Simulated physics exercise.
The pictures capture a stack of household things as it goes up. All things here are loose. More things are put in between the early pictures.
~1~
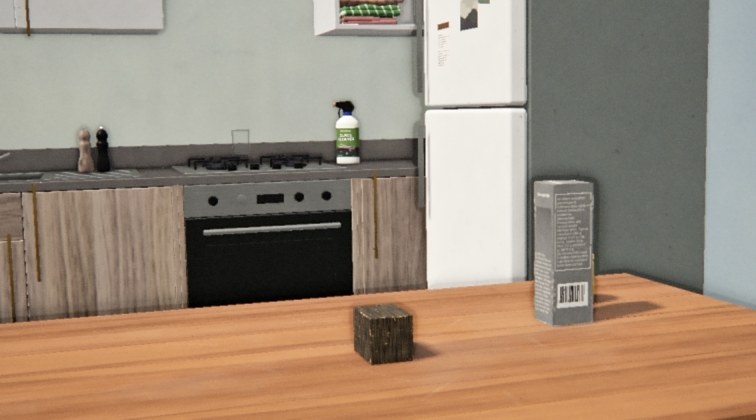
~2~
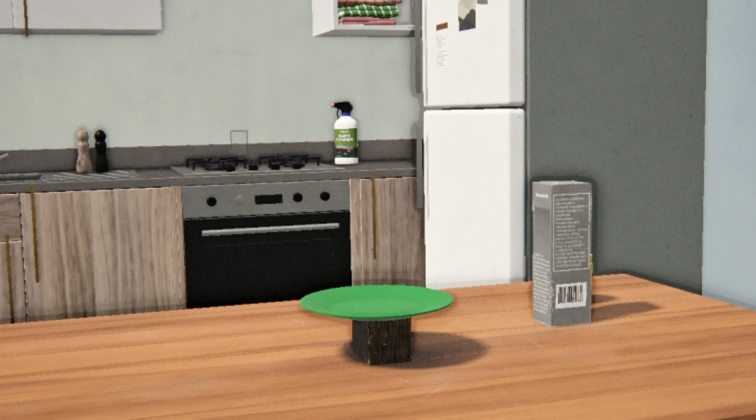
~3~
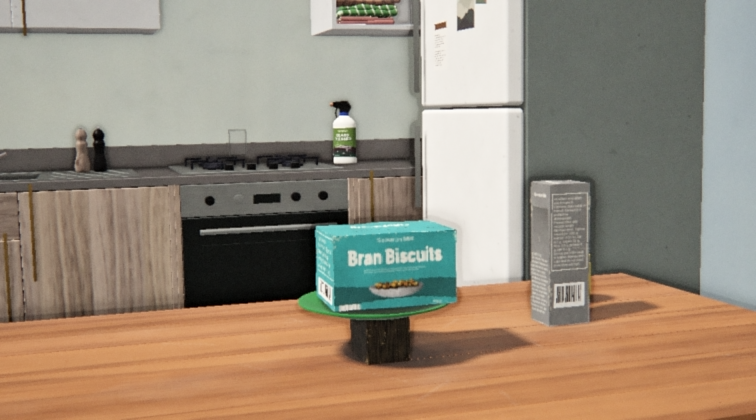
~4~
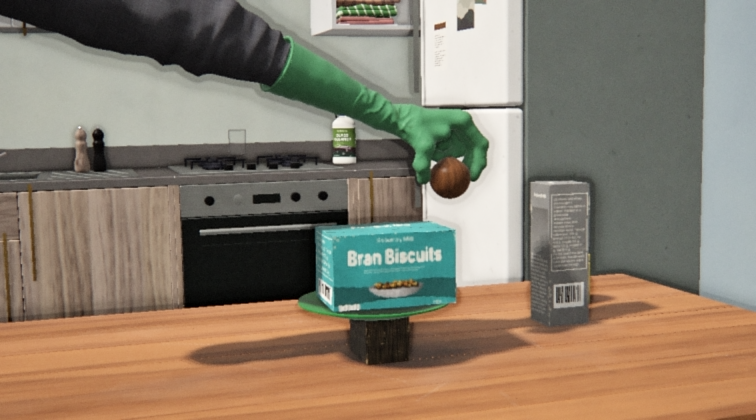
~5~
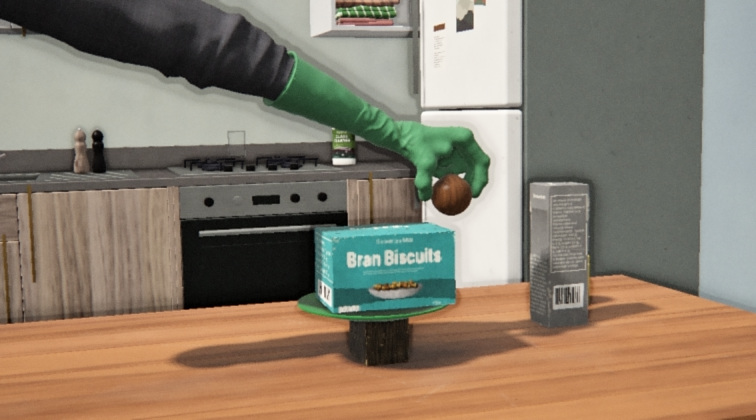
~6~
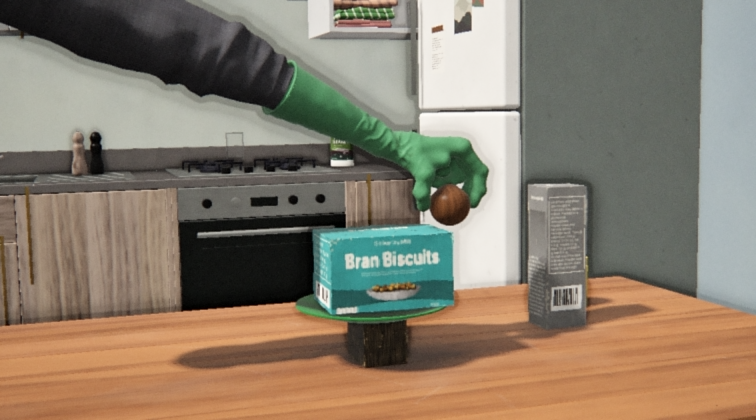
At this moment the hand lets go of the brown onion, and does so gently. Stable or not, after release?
Doesn't stay together.
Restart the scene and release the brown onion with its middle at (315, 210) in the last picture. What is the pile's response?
Well, it topples after that.
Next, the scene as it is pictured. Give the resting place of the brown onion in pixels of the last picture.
I'd point to roughly (493, 330).
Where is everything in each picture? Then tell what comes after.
In the first frame, the last thing is not in view yet; grey carton (563, 252).
In the second frame, the last thing is not in view yet.
In the third frame, the last thing is not in view yet; black block (379, 333).
In the fourth frame, coming down; brown onion (450, 178).
In the fifth frame, coming down; brown onion (451, 195).
In the sixth frame, set down, still held; brown onion (449, 205); grey carton (557, 255).
Then, 0.30 s after the last picture, brown onion now fallen.
Then, 0.40 s after the last picture, things are still on the move.
At rest, fallen, brown onion; the other 5 in place. Seen from the same camera at the end, brown onion near (493, 330). The pile loses its balance.
